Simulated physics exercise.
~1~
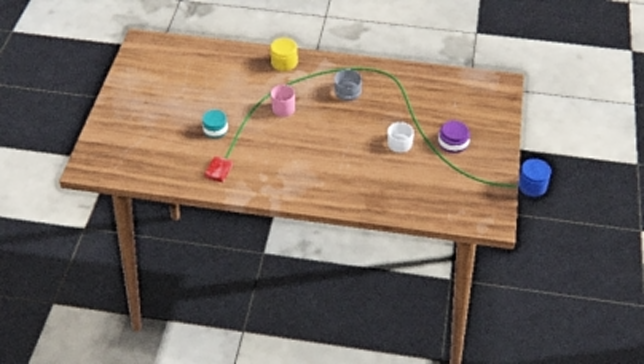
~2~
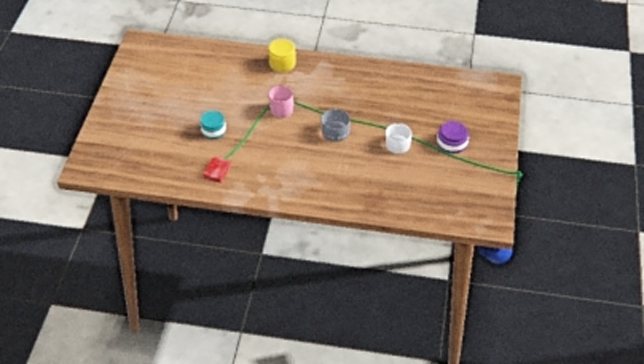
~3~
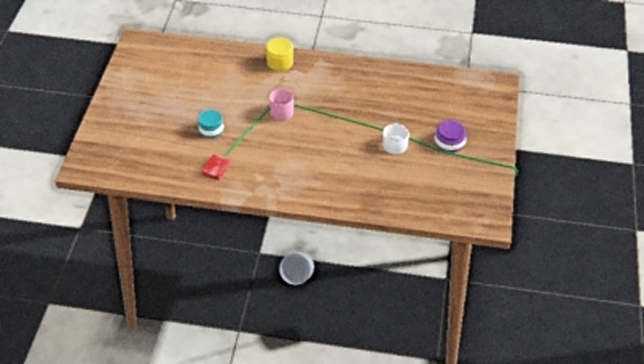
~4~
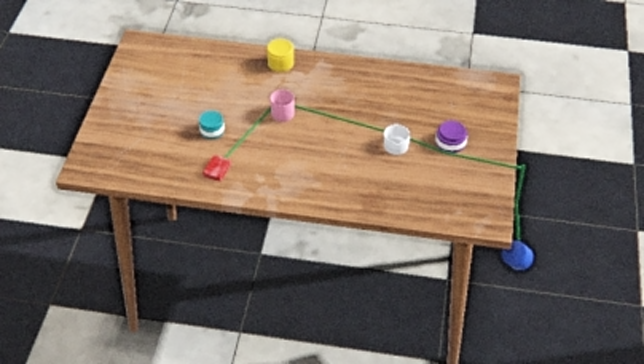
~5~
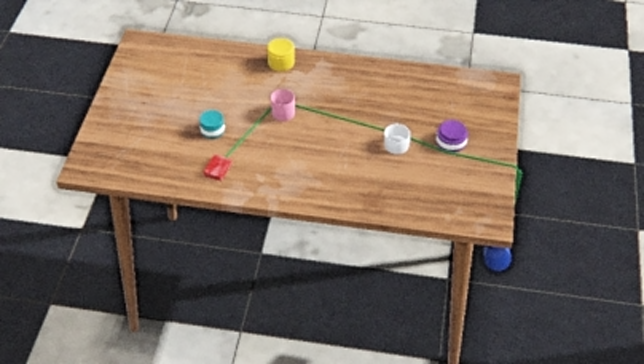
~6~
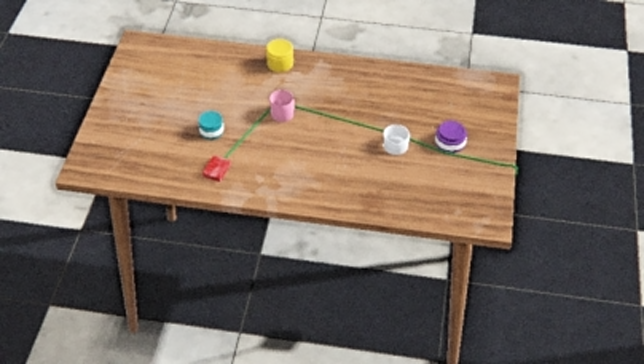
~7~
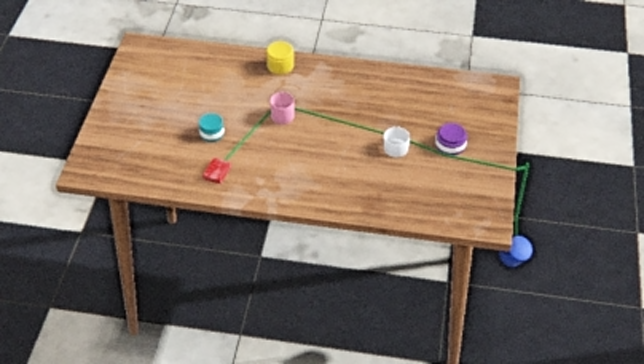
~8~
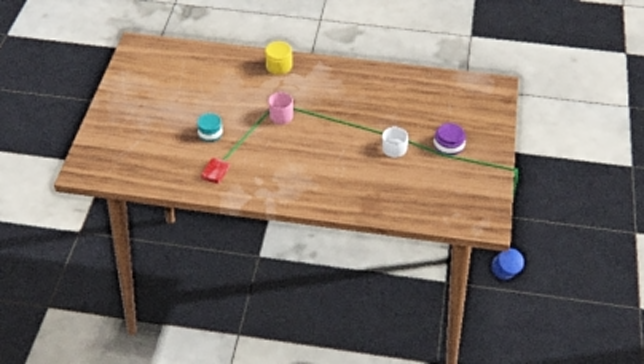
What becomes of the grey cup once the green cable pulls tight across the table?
The grey cup is swept toward the front of the table and drops off the edge toward the floor.
